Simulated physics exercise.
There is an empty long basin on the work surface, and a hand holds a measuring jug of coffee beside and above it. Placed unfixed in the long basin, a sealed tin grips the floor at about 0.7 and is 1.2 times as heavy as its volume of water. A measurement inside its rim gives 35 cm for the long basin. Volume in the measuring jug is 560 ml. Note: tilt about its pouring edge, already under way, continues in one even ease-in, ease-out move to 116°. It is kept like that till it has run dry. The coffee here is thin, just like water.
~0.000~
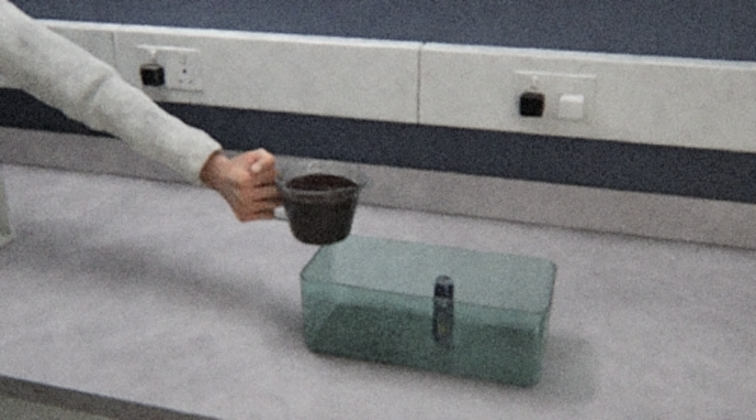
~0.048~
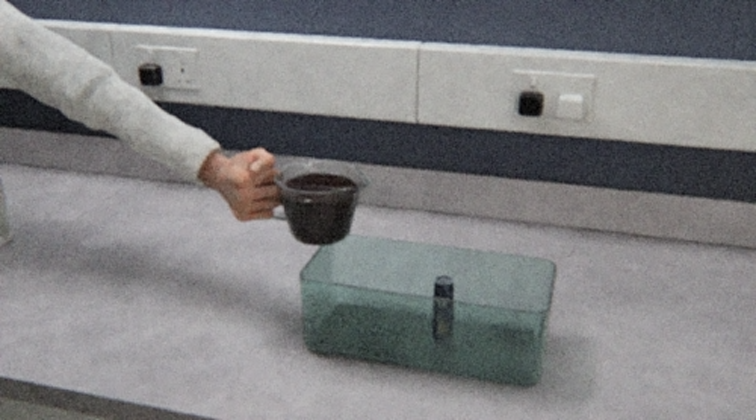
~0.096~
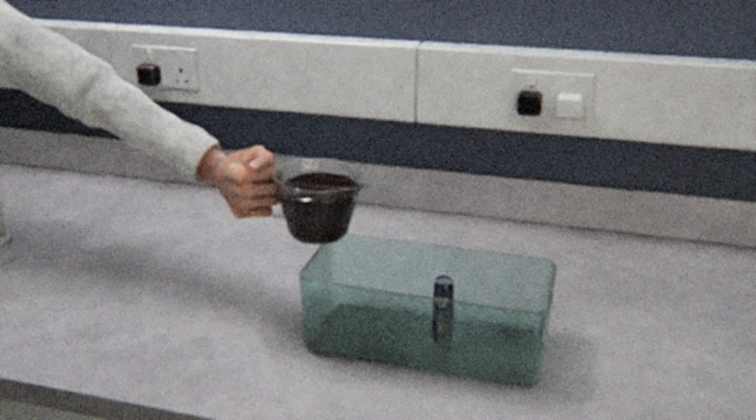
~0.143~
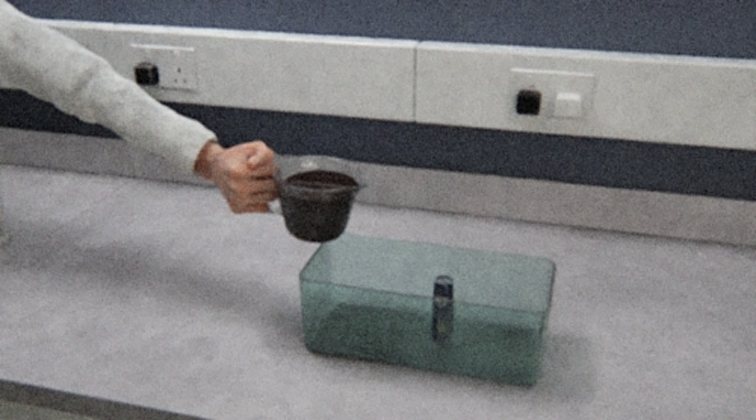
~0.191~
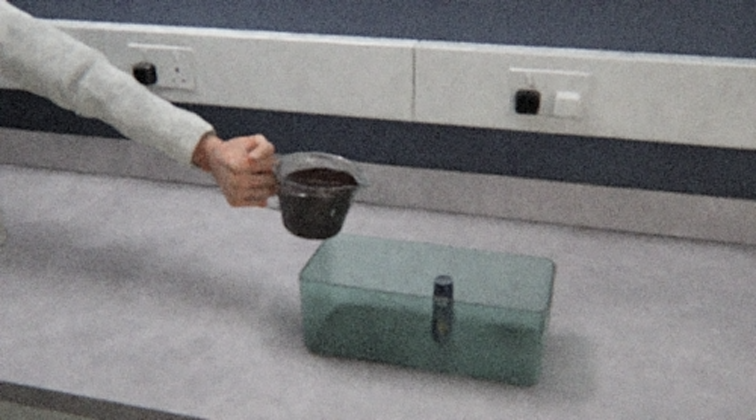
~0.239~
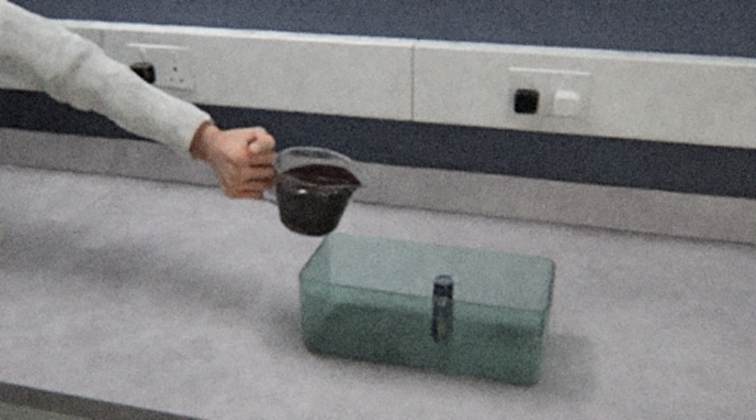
Glass jug of dark coffee tilting slightly to the right in a hand above a green translucent basin holding a small tin.
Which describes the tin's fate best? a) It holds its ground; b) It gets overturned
The answer is b.
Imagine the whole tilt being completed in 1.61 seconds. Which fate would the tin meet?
After the tilt, the tin has tipped over.
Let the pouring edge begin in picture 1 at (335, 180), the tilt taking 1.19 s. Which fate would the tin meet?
Then it stays on its base.
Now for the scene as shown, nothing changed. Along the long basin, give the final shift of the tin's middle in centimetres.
Looks like roughly 9.0 cm in total.
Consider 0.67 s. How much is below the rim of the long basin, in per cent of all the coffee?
About 10%.
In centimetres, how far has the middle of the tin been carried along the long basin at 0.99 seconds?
Around 8 centimetres.
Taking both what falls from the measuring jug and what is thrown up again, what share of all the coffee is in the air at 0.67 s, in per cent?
Around 28 in a hundred.
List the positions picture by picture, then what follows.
In the first picture, it leans 0°; its right rim is at (372, 183); the coffee meets the walls at (285, 182) and (359, 190); the long basin's rim runs from (316, 255) to (553, 288); the tin's top is at (445, 283).
In the second picture, it leans 0°; its right rim is at (372, 183); the coffee meets the walls at (285, 181) and (359, 189).
In the third picture, it leans 2°; its right rim is at (371, 183); the coffee meets the walls at (284, 181) and (359, 188).
In the fourth picture, it leans 4°; its right rim is at (371, 183); the coffee meets the walls at (283, 179) and (359, 186).
In the fifth picture, it leans 7°; its right rim is at (371, 183); the coffee meets the walls at (282, 176) and (359, 184).
In the sixth picture, it leans 11°; its right rim is at (370, 183); the coffee meets the walls at (281, 173) and (361, 181).
Then, 0.67 s in, the tilt is 70° and 63 per cent is still to pour; the tin stands where it began.
Then, 0.99 s in, the tilt is 108° and 4 per cent is still to pour; the tin lies on its side.
Then, 1.33 s in, the tilt is 116° and 0 per cent is still to pour; the tin lies on its side.
Then, 1.69 s in, the tilt is 116° and 0 per cent is still to pour; the tin lies on its side.
Finally, the tin lies on its side.
